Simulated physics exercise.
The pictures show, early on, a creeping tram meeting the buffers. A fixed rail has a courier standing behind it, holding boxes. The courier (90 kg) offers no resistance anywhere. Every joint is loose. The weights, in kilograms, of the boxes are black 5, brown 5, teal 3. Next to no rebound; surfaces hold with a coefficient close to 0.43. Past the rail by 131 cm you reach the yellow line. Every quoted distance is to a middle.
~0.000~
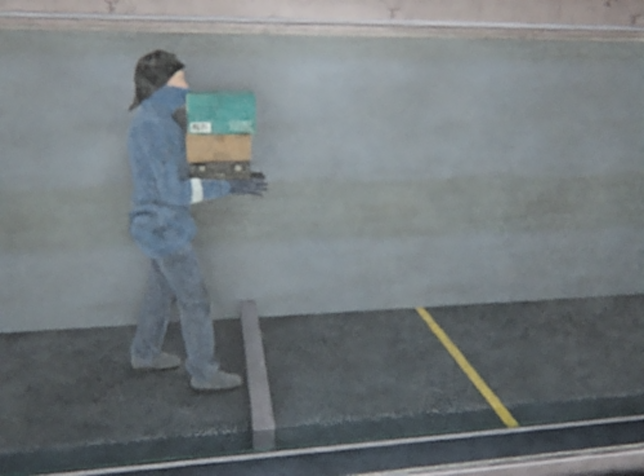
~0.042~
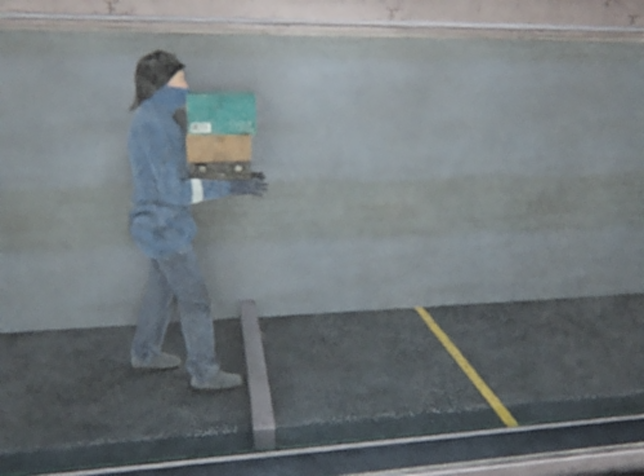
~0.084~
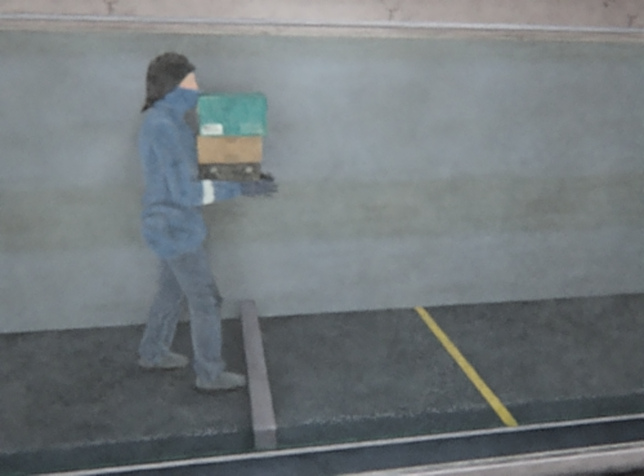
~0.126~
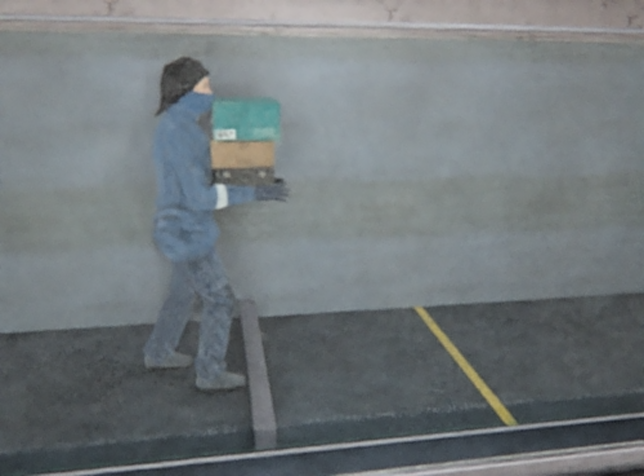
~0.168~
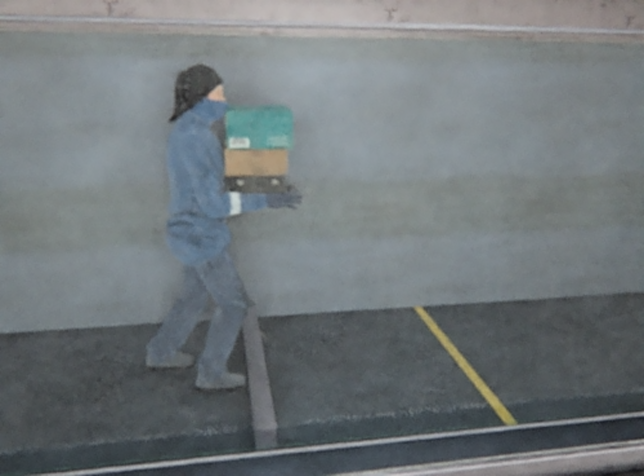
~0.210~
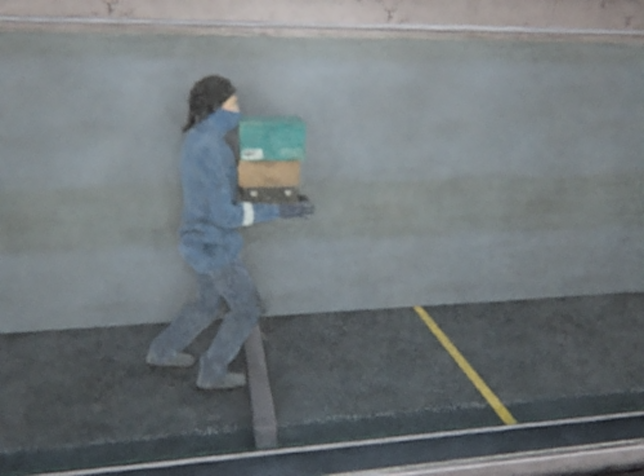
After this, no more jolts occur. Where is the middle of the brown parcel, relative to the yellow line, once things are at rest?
It sits short of the yellow line.
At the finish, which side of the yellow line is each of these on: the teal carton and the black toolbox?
Teal carton: Goes over. Black toolbox: Falls short.
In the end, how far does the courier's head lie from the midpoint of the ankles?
Roughly 140 cm.
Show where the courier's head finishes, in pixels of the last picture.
Somewhere around (480, 359) in the last picture.
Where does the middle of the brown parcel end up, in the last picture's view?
I'd put it somewhere close to (403, 350).
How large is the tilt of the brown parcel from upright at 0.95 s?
0°.
After 0.45 s the brown parcel is 78 cm short of the yellow line, tilted 25°, near (336, 271) in the last picture's view; the teal carton 76 cm short of the yellow line, tilted 25°.
After 0.65 s the brown parcel is 46 cm short of the yellow line, tilted 20°, near (387, 345) in the last picture's view.
After 0.95 s the brown parcel is 35 cm short of the yellow line, tilted 0°, near (403, 350) in the last picture's view.
When all is still (2.2 s), black toolbox stops short of the yellow line; brown parcel stops short of the yellow line; teal carton crosses the yellow line.
